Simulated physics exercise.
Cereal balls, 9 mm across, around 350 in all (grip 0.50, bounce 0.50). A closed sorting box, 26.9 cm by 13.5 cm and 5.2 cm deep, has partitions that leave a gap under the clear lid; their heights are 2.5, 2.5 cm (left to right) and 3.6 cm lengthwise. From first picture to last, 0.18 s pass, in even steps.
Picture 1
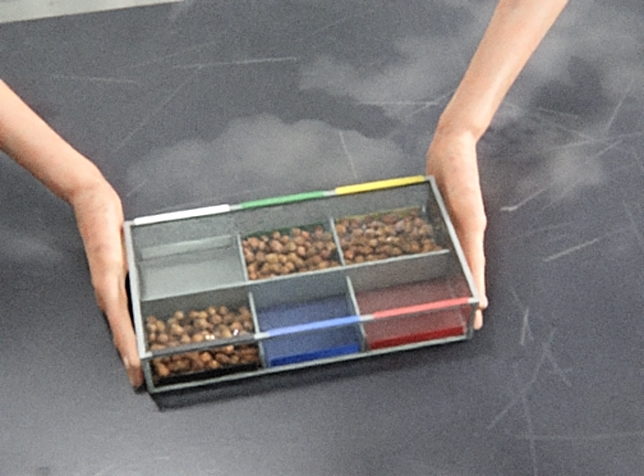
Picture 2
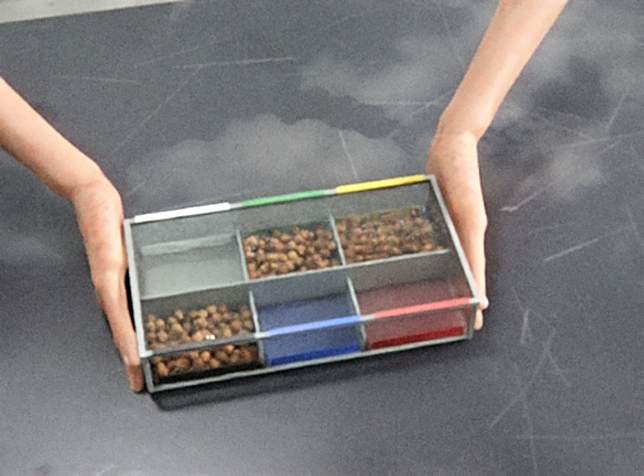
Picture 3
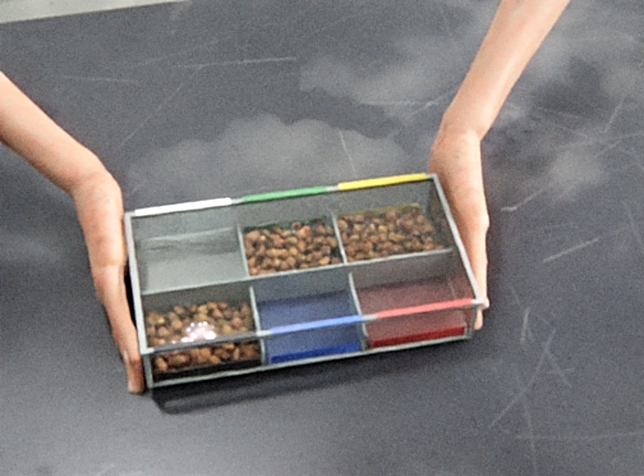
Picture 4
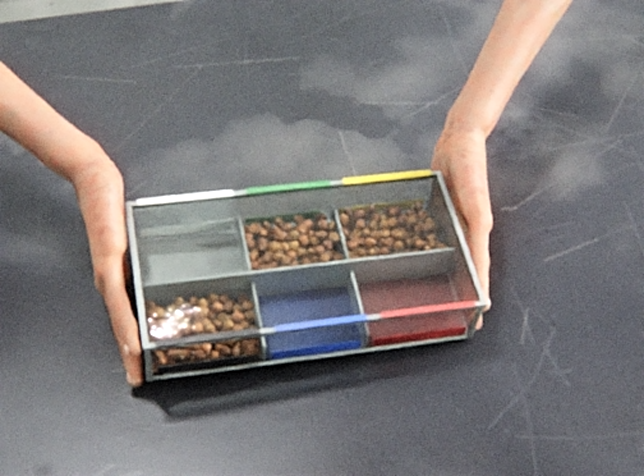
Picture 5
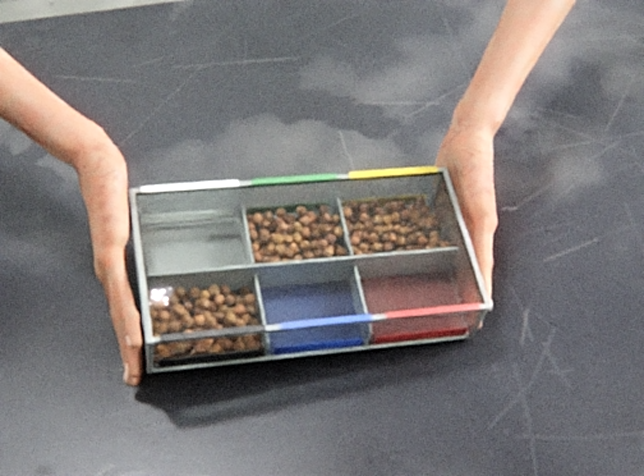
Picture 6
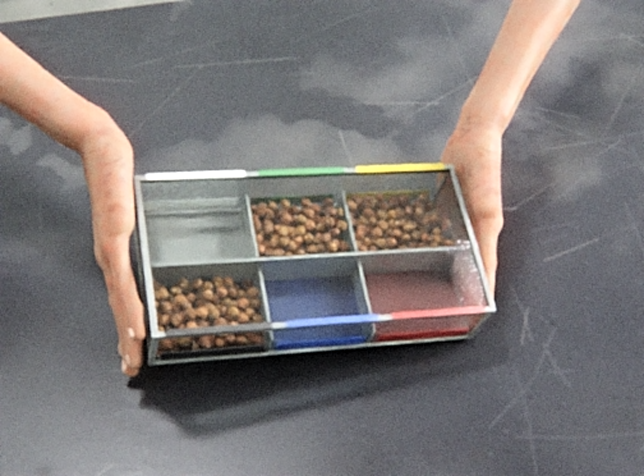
Two hands slowly tilt a clear-lidded box of small brown balls slightly to the right.
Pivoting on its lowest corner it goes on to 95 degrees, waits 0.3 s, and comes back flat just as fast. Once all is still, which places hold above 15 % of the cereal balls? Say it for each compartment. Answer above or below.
Red: Above, blue: Below, green: Below, yellow: Above, white: Below, black: Below.
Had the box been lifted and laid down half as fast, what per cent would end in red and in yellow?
Then: Red 35; yellow 35.
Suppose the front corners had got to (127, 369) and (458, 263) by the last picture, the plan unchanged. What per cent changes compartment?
It would be near 65 per cent.
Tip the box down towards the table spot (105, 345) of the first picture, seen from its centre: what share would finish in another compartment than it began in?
About 60 per cent.
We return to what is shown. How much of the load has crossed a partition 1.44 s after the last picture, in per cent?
Some 45 per cent.
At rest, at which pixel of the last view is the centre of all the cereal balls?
Near (400, 282).
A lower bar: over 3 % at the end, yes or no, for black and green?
Black yes, green yes.
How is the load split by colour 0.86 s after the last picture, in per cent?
Red 20, blue 10, green 15, yellow 40, white 0, black 15.
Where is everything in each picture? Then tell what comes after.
The first frame shows box tilt 0 degrees, front corners at (145, 355) and (474, 299); green 35 %, yellow 35 %, black 30 %.
The second frame shows box tilt 1 degrees, front corners at (145, 354) and (475, 300).
The third frame shows box tilt 3 degrees, front corners at (146, 350) and (477, 301).
The fourth frame shows box tilt 6 degrees, front corners at (148, 345) and (480, 303), lowest corner right front.
The fifth frame shows box tilt 10 degrees, front corners at (152, 339) and (485, 305), lowest corner right front.
The sixth frame shows box tilt 15 degrees, front corners at (157, 333) and (489, 308), lowest corner right front; green 35 %, yellow 35 %, black 30 %.
Then, 0.86 s after the last picture, tilt 95 degrees; red 20 %, blue 10 %, green 15 %, yellow 40 %, black 15 %.
Then, 1.44 s after the last picture, tilt 51 degrees; red 30 %, blue 10 %, green 10 %, yellow 40 %, black 10 %.
Then, 2.07 s after the last picture, tilt 0 degrees; red 30 %, blue 10 %, green 10 %, yellow 40 %, black 10 %.
In the end, red 30 %, blue 10 %, green 10 %, yellow 40 %, white 0 %, black 10 %.
